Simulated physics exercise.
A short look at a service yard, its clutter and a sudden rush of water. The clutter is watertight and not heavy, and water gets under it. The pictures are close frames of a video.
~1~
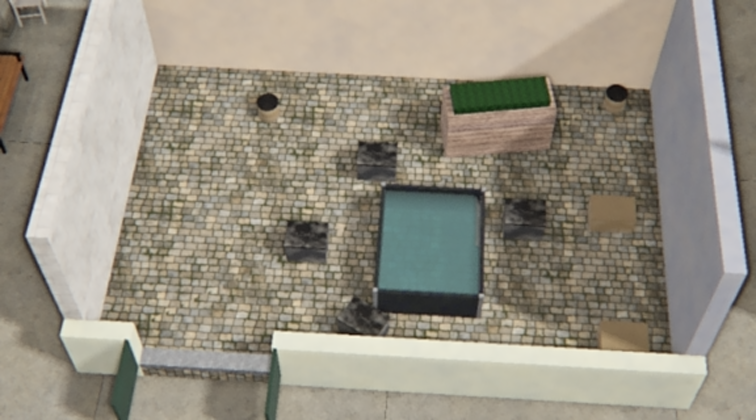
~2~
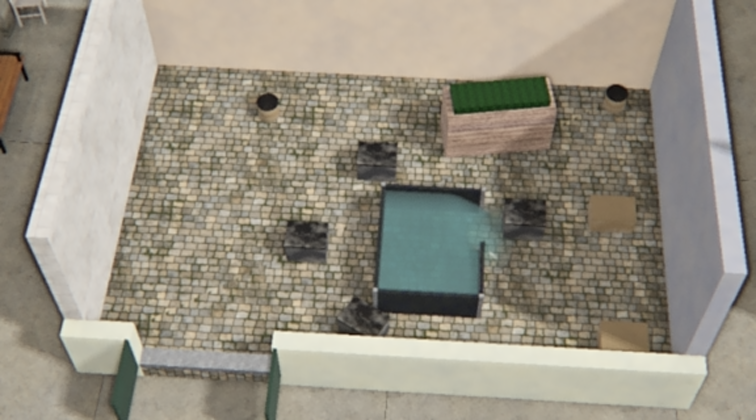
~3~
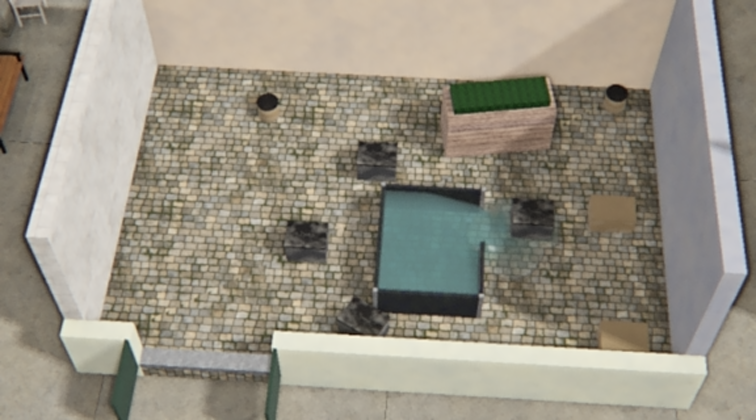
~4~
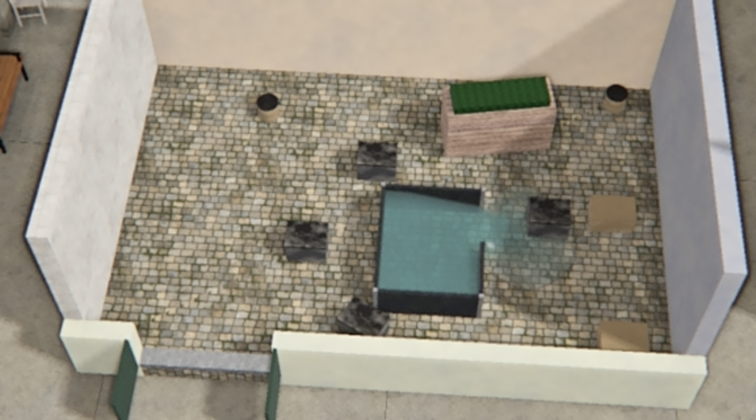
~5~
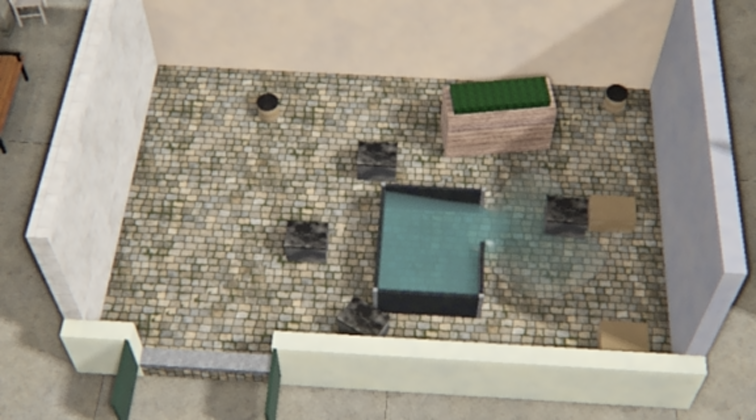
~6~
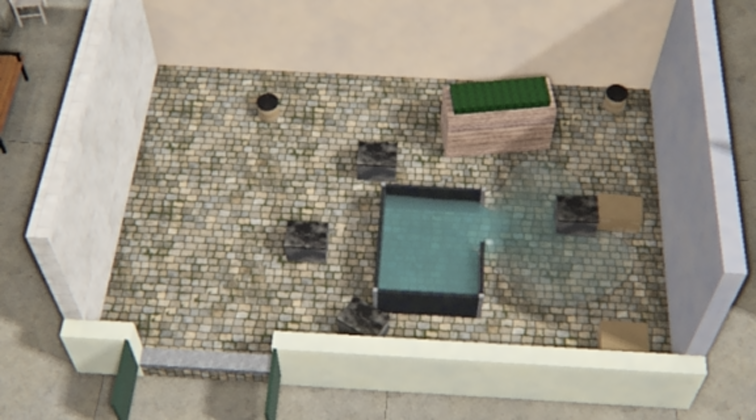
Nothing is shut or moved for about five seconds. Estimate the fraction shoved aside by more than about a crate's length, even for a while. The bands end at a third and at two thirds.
That comes to from one to two thirds.
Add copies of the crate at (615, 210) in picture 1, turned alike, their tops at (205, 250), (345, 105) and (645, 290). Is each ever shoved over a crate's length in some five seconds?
One after the other: Never so far, under that, yes.
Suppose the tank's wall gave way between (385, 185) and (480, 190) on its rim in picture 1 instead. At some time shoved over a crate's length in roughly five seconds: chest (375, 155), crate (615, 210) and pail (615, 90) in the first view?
In turn: Shifted that much, shifted that much, pushed that far.
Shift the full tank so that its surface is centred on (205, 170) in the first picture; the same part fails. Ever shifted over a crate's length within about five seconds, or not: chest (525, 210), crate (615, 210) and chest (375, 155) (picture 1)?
In that order: Swept aside, short of that, pushed that far.
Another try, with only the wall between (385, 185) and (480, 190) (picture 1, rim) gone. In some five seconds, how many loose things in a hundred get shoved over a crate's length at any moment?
About 50 per cent.
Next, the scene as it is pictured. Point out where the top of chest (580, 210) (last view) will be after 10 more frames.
At about (602, 200).
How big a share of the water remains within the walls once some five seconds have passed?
Near 100 in a hundred.
A moment on, 1 of 8 are well off their spots; 0 afloat.
Next, 1 of 8 are well off their spots; 2 afloat.
Later, 4 of 8 are well off their spots; 2 afloat.
In the end, 4 of 8 are well off their spots, and 4 have been at some point; 3 afloat.
